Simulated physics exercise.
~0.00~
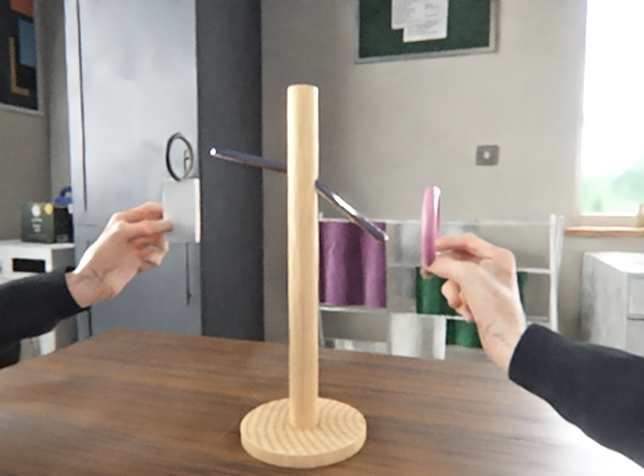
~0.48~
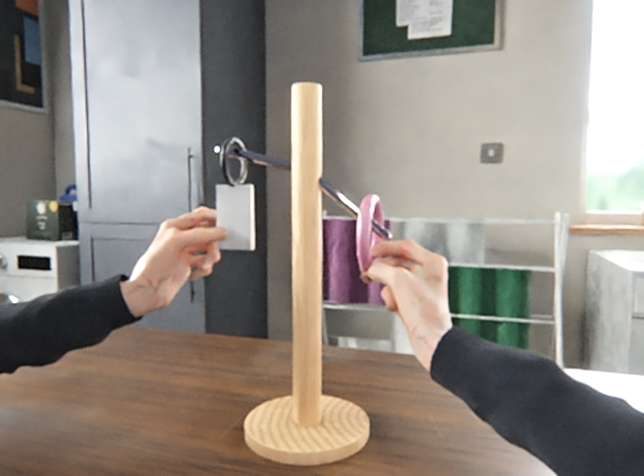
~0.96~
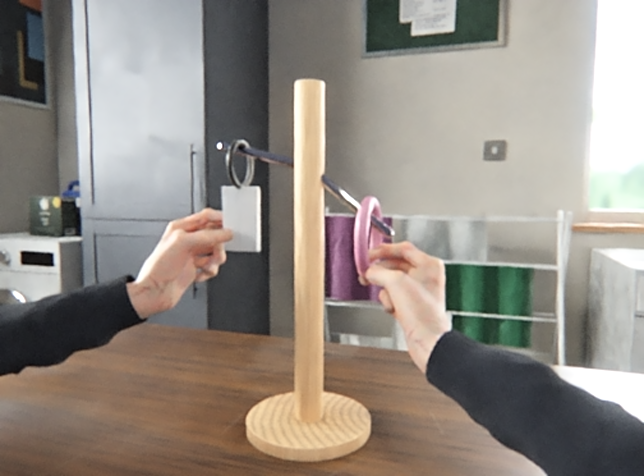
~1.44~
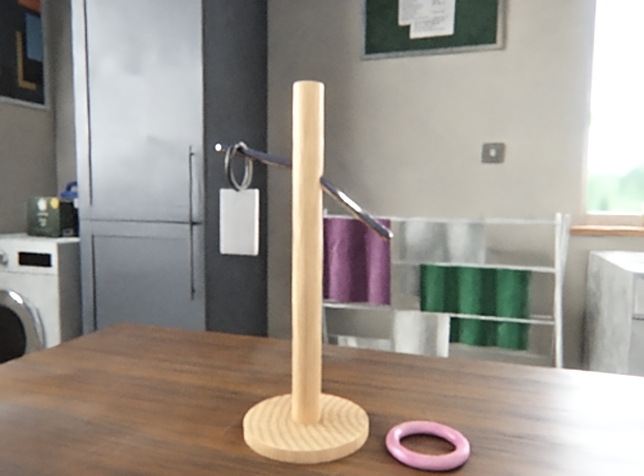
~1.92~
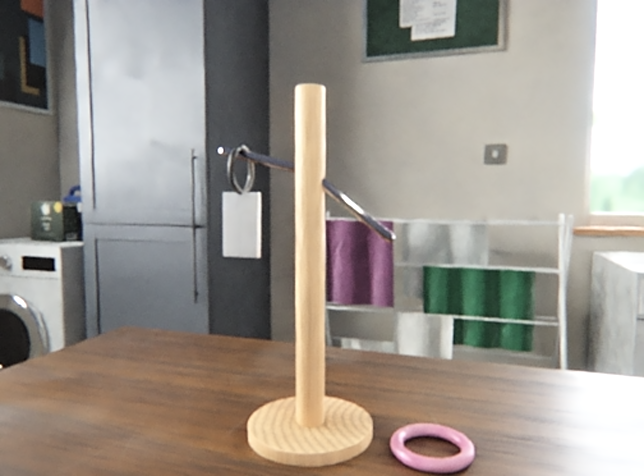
A pale wooden peg stand with a round base and slanting dark pegs stands on a brown table, seen from the front by a slightly swaying camera, with a grey cabinet, a drying rack and a window behind. A left hand holds a white tag on a dark ring, and a right hand holds a pink ring of tape. The hands bring both inward onto the pegs, the tag at left and the tape at right. Then the hands let go and withdraw. The pink ring ends up flat on the table beside the base, while the white tag stays hanging.
